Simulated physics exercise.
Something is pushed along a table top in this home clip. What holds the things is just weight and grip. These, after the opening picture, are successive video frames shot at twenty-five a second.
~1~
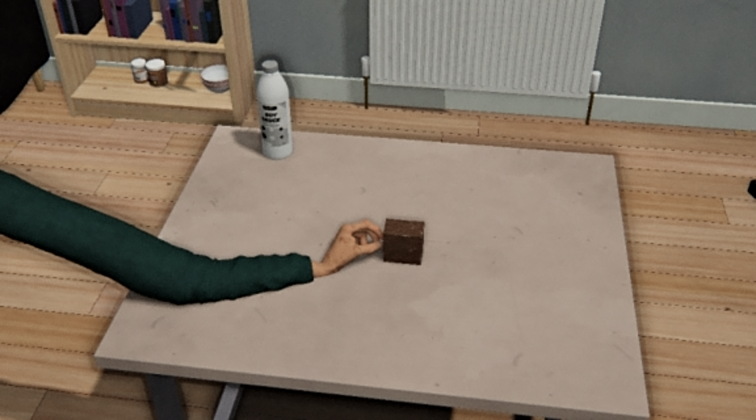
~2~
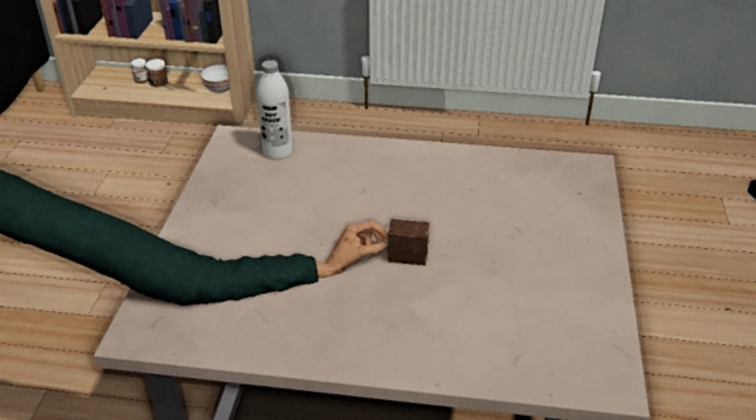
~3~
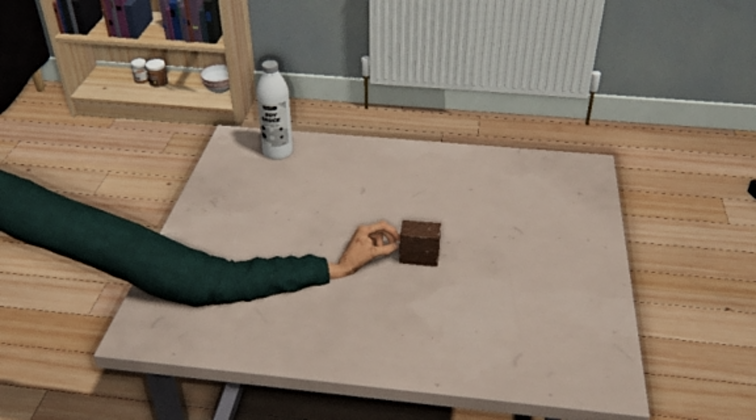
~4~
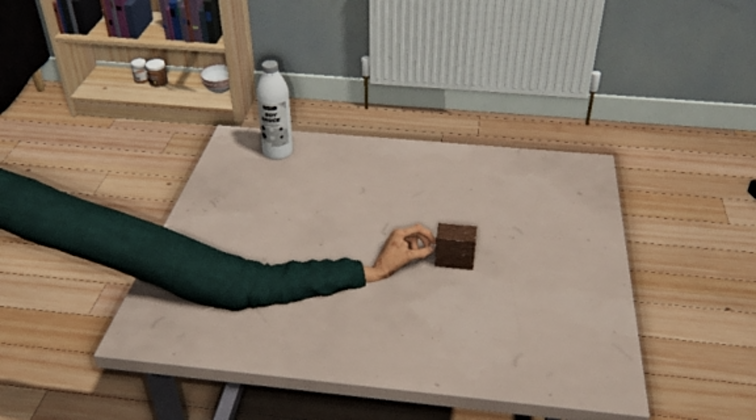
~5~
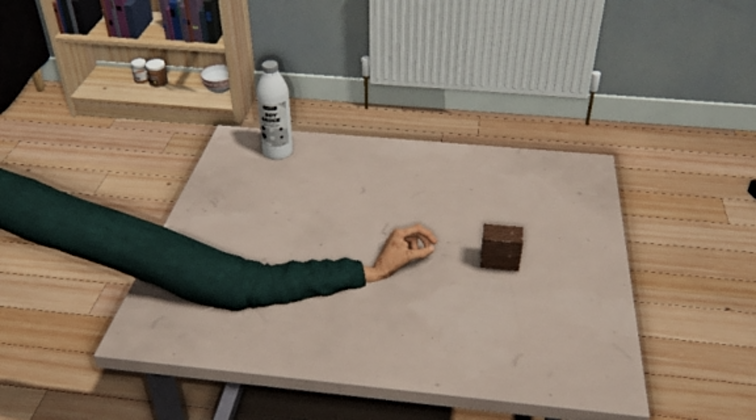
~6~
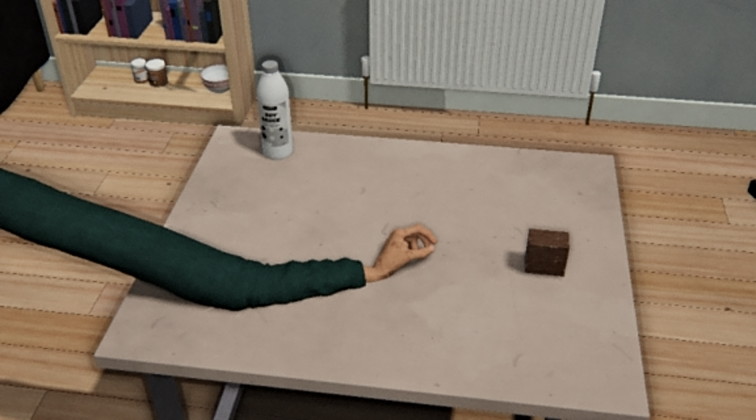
In a room with a radiator and bookshelf, a hand in a dark green sleeve pushes a brown block rightward across a table near a white bottle, then stays still as the block slides farther right, away from the fingers.
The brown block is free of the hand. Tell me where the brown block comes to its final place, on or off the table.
Takes a fall.
Then, 0.20 s past the last view, brown block now off the table.
Then, 0.40 s past the last view, things are still on the move.
Then, 0.60 s past the last view, as before.
Finally, off the table, brown block.
